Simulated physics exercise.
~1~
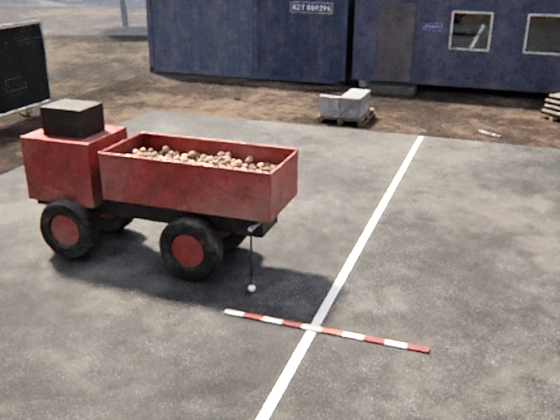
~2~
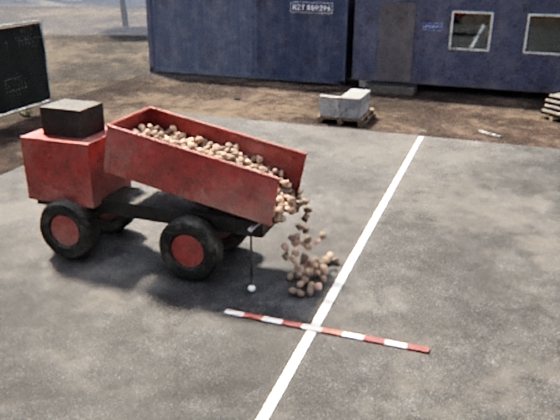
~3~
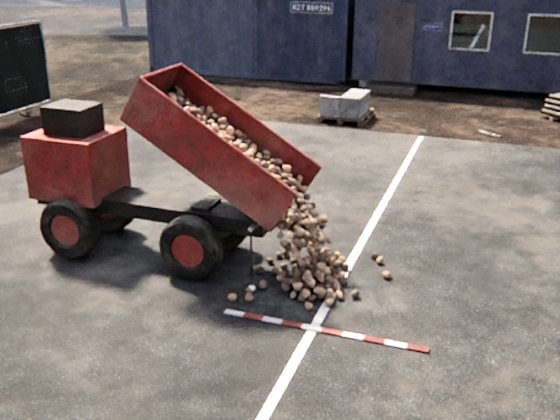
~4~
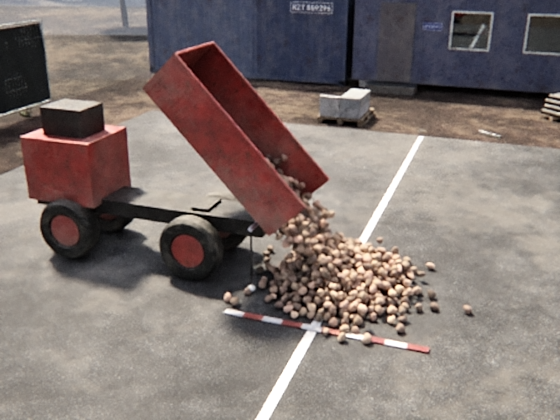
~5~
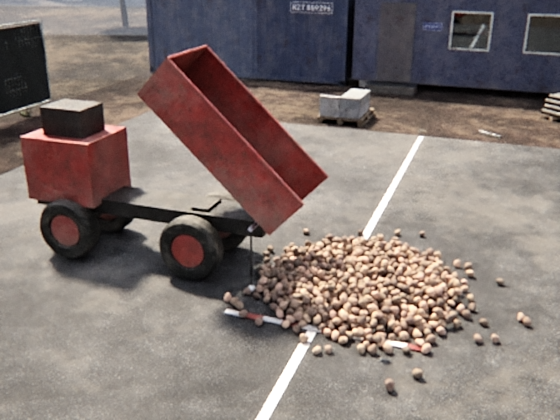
A red tipper truck raised its body and poured a load of round, pale brown stones onto the grey ground, where they spread into a wide heap across the painted white line, leaving the body empty and still raised, with most stones beyond the line.
